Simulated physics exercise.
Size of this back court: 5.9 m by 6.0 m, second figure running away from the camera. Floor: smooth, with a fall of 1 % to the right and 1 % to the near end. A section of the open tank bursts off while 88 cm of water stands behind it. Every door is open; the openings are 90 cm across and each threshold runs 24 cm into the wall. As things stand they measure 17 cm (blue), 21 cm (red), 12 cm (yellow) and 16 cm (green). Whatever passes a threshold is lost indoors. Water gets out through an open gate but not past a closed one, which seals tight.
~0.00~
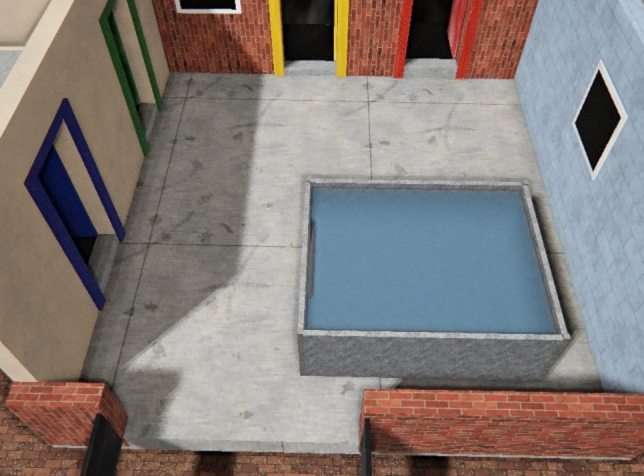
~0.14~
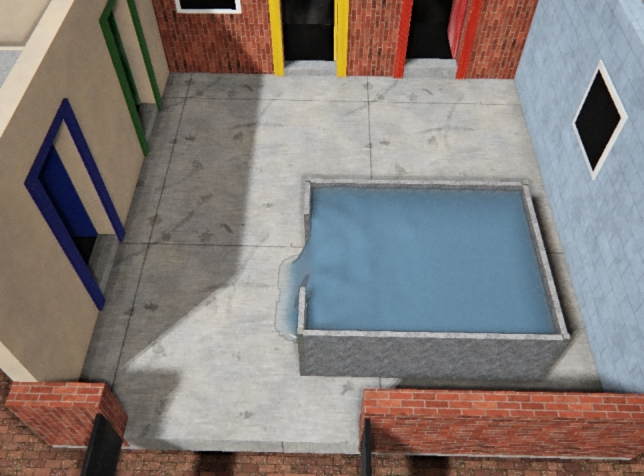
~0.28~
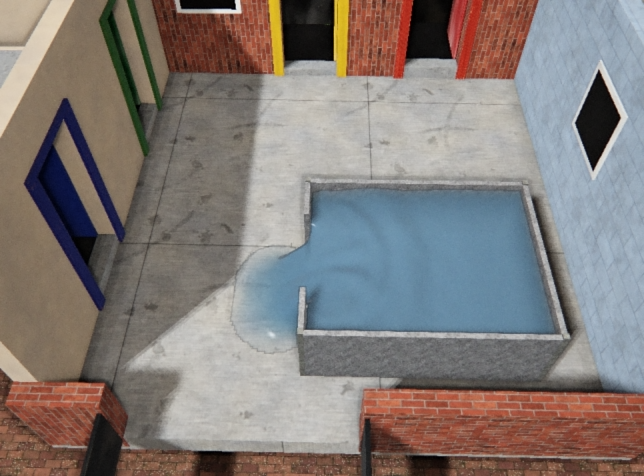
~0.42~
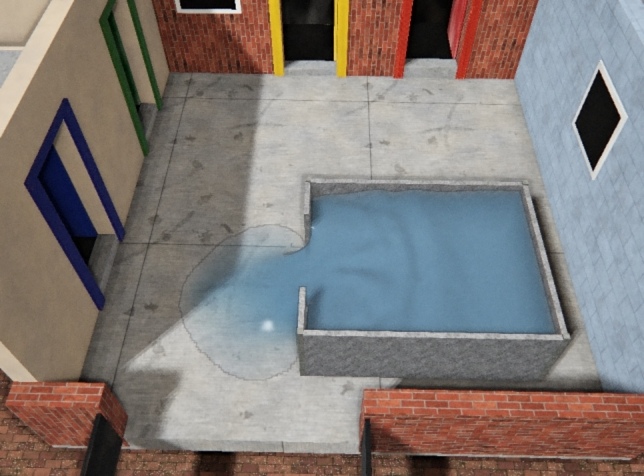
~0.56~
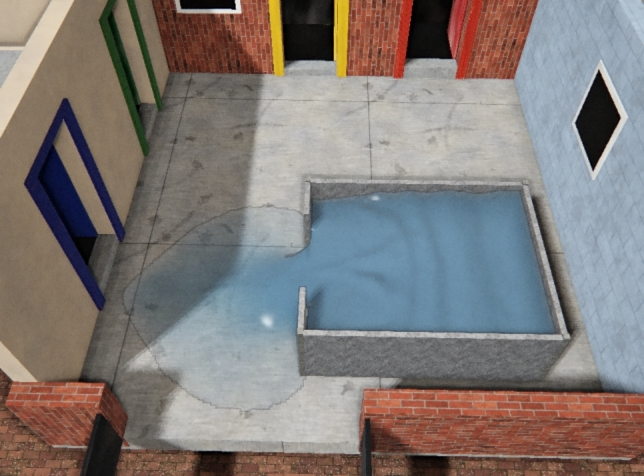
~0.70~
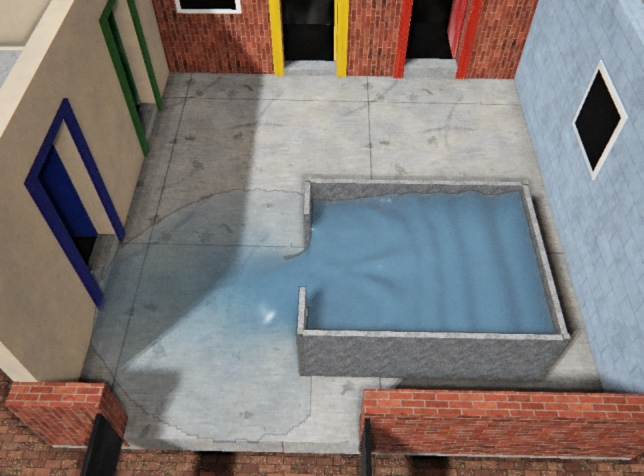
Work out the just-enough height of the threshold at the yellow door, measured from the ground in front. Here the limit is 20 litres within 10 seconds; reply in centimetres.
It works out at roughly 7.5 cm.
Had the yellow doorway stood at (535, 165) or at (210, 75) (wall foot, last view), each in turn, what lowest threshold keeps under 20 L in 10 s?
You'd want about 9.5 cm there first, then about 19 cm.
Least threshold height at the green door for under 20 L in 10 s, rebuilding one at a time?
For the green door, about 7.5 cm.
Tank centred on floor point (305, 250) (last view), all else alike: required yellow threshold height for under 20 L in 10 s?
Then close to 7.5 cm.
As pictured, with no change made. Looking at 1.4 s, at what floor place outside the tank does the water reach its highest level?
Around pixel (70, 413).
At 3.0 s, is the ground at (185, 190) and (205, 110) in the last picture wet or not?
First soaked, then soaked.
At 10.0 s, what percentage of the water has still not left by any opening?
Around 66 in a hundred parts remain.
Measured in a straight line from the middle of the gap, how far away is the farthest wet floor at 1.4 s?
3.8 m.
After 1.4 s water covers 30 % of the floor, deepest (56 cm) near (70, 413); it has not reached the yellow door.
After 3.0 s water covers 40 % of the floor, deepest (38 cm) near (70, 413); 2 cm at the yellow door, 0 litres in over its 12 cm threshold.
After 10.0 s water covers 95 % of the floor, deepest (22 cm) near (602, 426); 7 cm at the yellow door, 1 litre in over its 12 cm threshold.
At the yellow door as built, the water arrived by 3.0 s and peaked near 12 cm at 6.0 s.
Run again over the same 10 s with other heights there, 28 litres in over 6.5 cm, 12 litres over 8.5 cm. The limit of 20 litres is kept from about 7.5 cm up.
